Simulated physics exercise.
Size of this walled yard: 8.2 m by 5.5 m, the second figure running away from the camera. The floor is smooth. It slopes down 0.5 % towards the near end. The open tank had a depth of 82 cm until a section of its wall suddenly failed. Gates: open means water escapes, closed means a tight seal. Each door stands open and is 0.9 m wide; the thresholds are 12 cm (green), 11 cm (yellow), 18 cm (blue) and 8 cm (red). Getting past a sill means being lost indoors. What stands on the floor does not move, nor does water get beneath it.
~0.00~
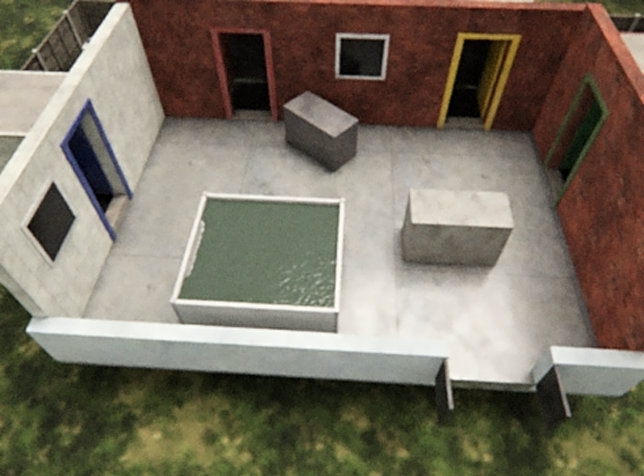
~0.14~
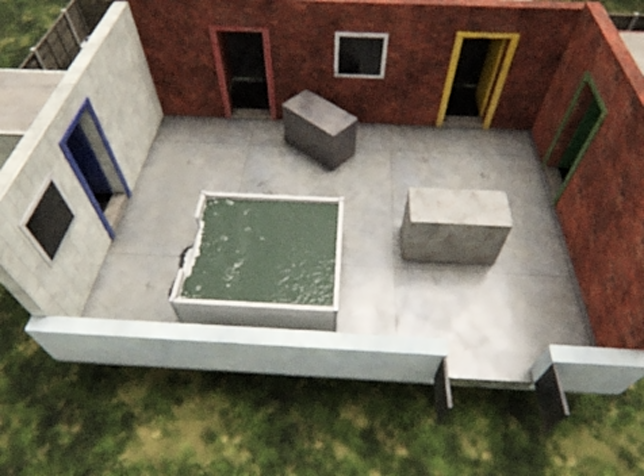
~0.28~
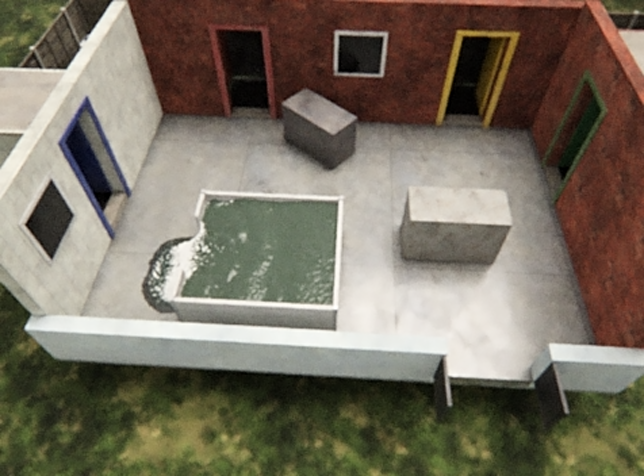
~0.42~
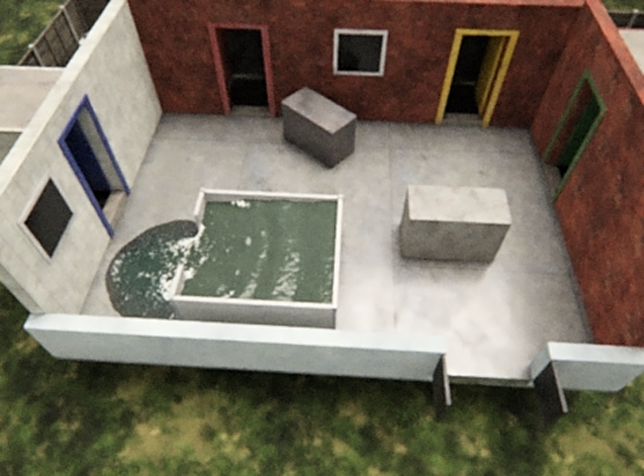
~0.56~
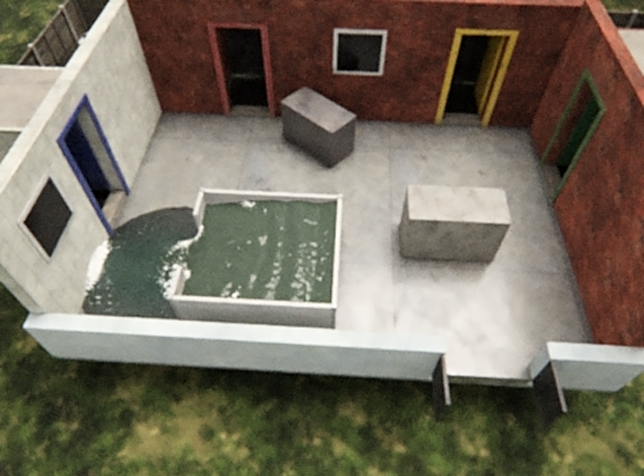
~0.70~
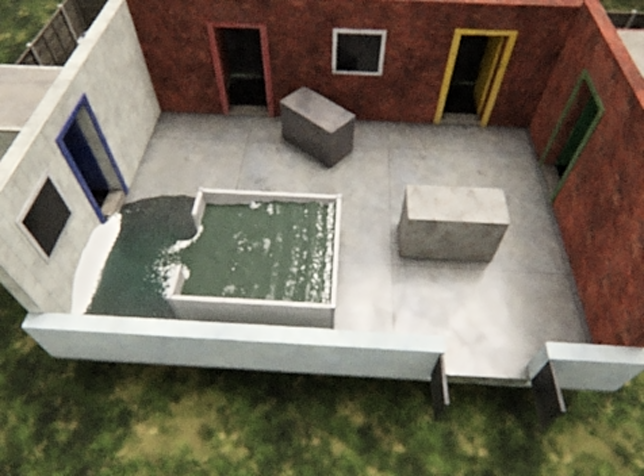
A roofless walled yard with a smooth grey floor, two dark red walls and pale walls at the left and front, is seen from above by a nearly still camera. A white-rimmed tank of green water stands left of centre, with two grey blocks behind and right, and blue, red, yellow and green doorways around. Water breaks out of the tank's left side and spreads in a foaming, widening pool to the left wall.
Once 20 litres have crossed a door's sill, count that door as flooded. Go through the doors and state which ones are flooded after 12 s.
Green door: Limit not crossed; yellow door: Limit not crossed; blue door: Limit crossed; red door: Limit crossed.
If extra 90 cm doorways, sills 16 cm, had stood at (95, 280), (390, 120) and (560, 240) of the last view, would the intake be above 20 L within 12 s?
Per doorway, in order: Sufficient / insufficient / insufficient.
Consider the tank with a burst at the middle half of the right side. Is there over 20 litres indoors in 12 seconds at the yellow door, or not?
Against that limit: Yellow over.
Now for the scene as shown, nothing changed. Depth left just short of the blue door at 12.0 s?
Around 11.0 cm deep.
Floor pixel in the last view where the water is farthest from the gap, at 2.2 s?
That lands around (160, 115) in the last picture.
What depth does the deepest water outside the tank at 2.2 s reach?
It tops out at some 53 cm.
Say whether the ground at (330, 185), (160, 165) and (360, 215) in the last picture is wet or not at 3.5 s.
Going in order, clear, then covered, then clear.
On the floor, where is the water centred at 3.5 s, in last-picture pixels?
Around (218, 251).
After 1.4 s water covers 15 % of the floor and is deepest (62 cm) near (69, 336); green door not reached, yellow door not reached, blue door 30 cm at the sill, 12 L in, red door not reached.
After 2.2 s water covers 25 % of the floor and is deepest (53 cm) near (69, 336); green door not reached, yellow door not reached, blue door 30 cm at the sill, 53 L in, red door not reached.
After 3.5 s water covers 40 % of the floor and is deepest (36 cm) near (176, 321); green door not reached, yellow door not reached, blue door 23 cm at the sill, 93 L in, red door 16 cm at the sill, 10 L in.
After 7.0 s water covers 90 % of the floor and is deepest (22 cm) near (100, 260); green door 2 cm at the sill, 0 L in, yellow door 1 cm at the sill, 0 L in, blue door 17 cm at the sill, 122 L in, red door 18 cm at the sill, 119 L in.
After 12.0 s water covers 100 % of the floor and is deepest (16 cm) near (69, 336); green door 9 cm at the sill, 0 L in, yellow door 8 cm at the sill, 0 L in, blue door 11 cm at the sill, 123 L in, red door 12 cm at the sill, 221 L in.
